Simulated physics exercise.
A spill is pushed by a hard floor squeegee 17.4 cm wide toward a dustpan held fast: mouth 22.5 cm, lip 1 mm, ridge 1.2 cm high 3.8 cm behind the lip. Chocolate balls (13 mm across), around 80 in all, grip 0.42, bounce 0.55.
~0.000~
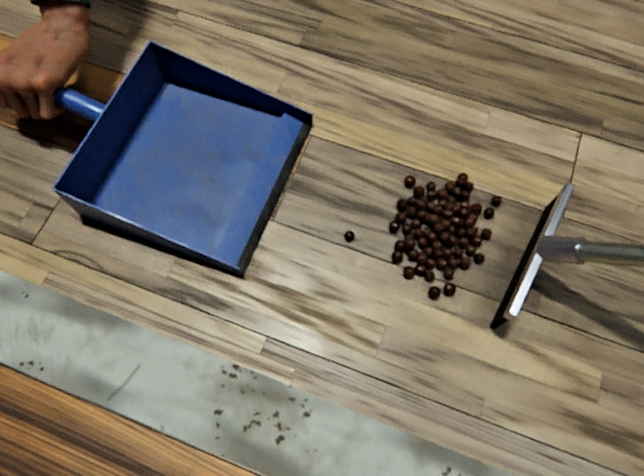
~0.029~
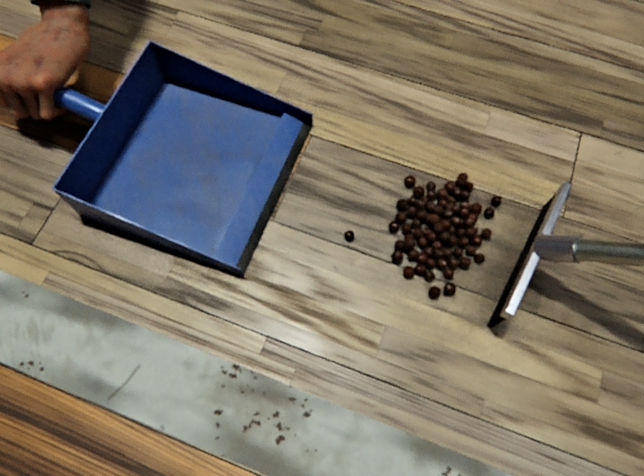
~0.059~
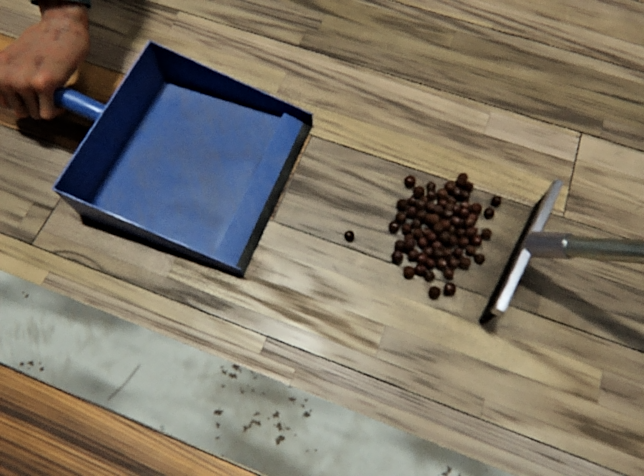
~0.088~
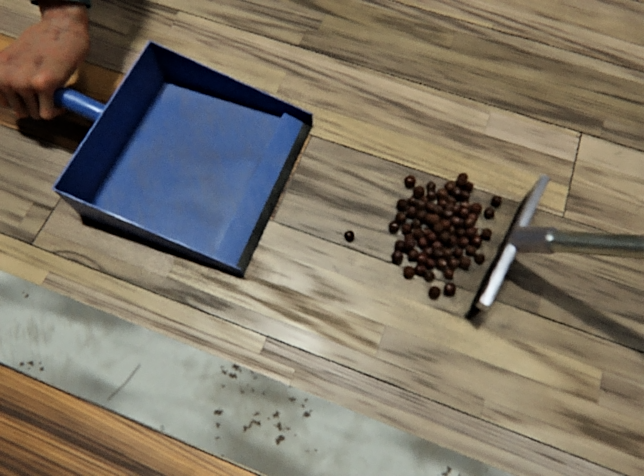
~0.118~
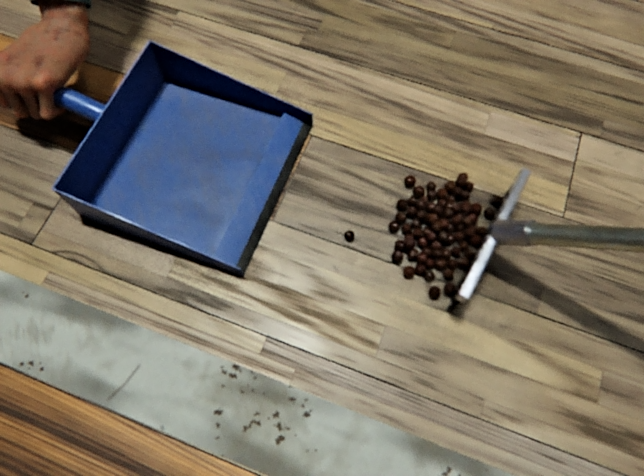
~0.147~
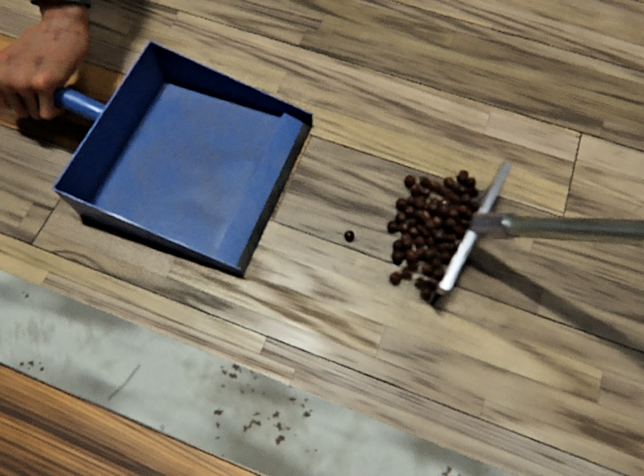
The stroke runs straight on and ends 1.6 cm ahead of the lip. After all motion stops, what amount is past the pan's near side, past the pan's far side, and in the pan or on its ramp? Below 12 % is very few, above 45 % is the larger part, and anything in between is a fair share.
Near side: Very few, far side: A fair share, pan: A fair share.
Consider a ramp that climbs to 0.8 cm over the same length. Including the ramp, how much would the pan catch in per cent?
It would be near 40 per cent.
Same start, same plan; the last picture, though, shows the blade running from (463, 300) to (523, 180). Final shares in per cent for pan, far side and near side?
Pan: 25, far side: 20, near side: 0.
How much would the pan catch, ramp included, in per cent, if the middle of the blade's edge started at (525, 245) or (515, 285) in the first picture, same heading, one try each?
About 35 and 25 per cent.
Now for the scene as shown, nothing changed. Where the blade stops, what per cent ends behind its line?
Some 10 percent, give or take.
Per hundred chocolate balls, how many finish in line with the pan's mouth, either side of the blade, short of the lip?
It comes to some 45 percent.
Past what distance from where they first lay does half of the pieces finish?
Median: Approx. 22 cm.
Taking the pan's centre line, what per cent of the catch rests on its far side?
Share: Approx. 70 %.
After 0.29 s, middle of the blade 12 cm from the lip; 0 % over the lip, far side 10 %, near side 0 %.
After 0.38 s, middle of the blade 6 cm from the lip; 0 % over the lip, far side 15 %, near side 0 %.
Then, at 0.61 s, middle of the blade 3 cm from the lip; 40 % over the lip, far side 20 %, near side 5 %.
By 1.4 s all is still; near side 5 %, far side 20 %, pan 30 %, in front of the lip or behind the blade 45 %.
